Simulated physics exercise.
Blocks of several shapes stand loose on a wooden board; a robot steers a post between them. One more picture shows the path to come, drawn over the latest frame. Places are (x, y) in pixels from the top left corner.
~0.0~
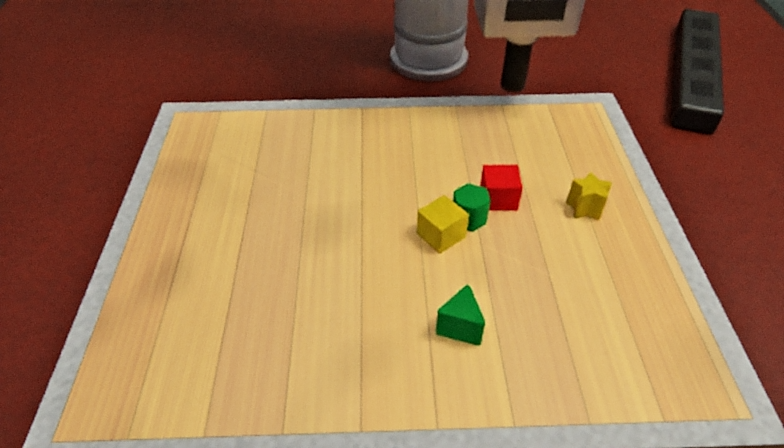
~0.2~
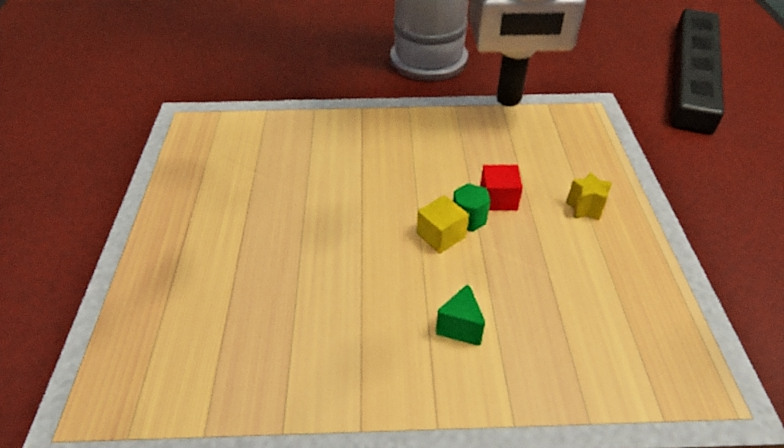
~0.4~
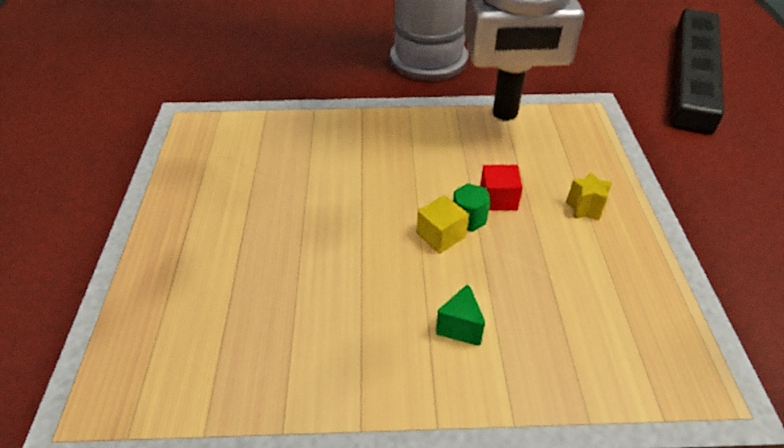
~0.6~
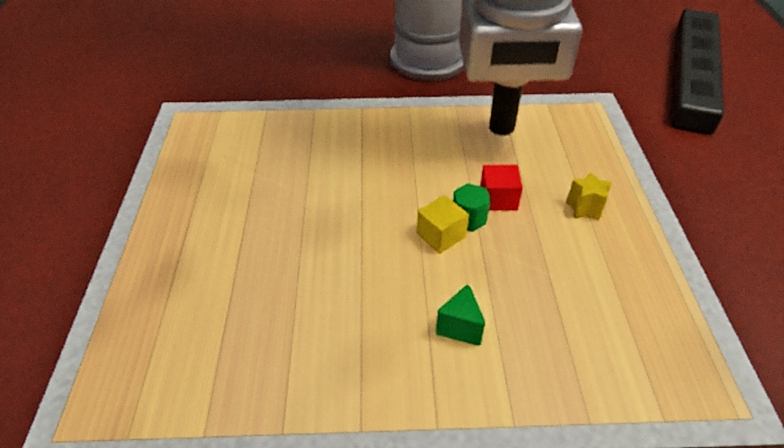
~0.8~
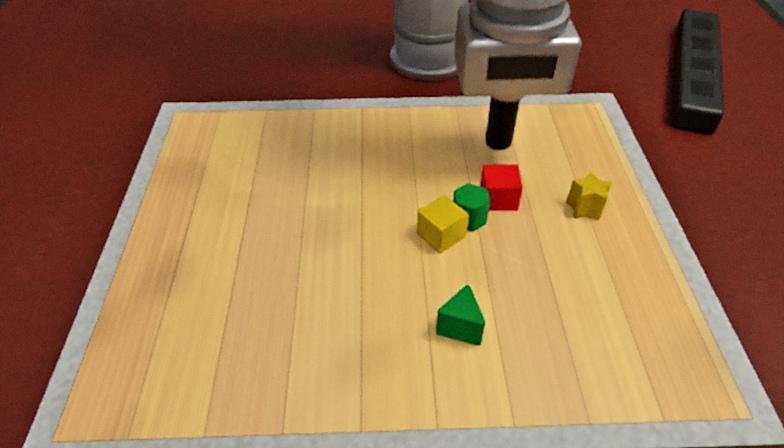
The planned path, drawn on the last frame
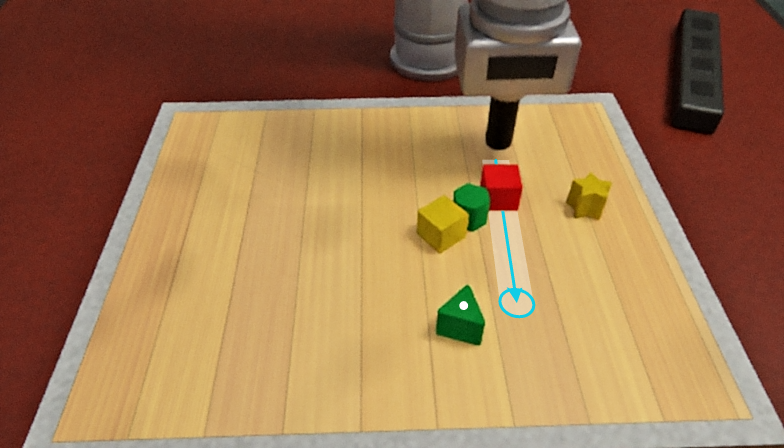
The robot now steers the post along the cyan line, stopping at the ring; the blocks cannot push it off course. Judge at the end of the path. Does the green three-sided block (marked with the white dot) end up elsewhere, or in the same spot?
At the moment the path ends, the green three-sided block still stands where it did.
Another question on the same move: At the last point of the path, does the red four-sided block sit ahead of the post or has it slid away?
By then it is in front of the post.
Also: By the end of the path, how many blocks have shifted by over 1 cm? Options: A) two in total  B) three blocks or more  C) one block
C (one block)
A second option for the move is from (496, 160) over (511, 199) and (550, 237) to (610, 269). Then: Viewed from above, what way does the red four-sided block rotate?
From above, the red four-sided block will be seen to turn clockwise.
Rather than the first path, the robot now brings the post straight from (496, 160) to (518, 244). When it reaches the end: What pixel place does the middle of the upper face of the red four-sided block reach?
I think it will end close to (510, 244).
Drawn move, from (496, 160) to (517, 303); the dot is on the green three-sided block.
What follows on the original path. One third of the way, post (504, 185); green hexagon (471, 198), turned 15° clockwise; red four-sided block (509, 201).
Two thirds of the way, post (512, 232); green hexagon (471, 198), turned 15° clockwise; red four-sided block (516, 253).
At the end, post (521, 286); green three-sided block still; green hexagon (471, 198), turned 15° clockwise; red four-sided block (523, 312).
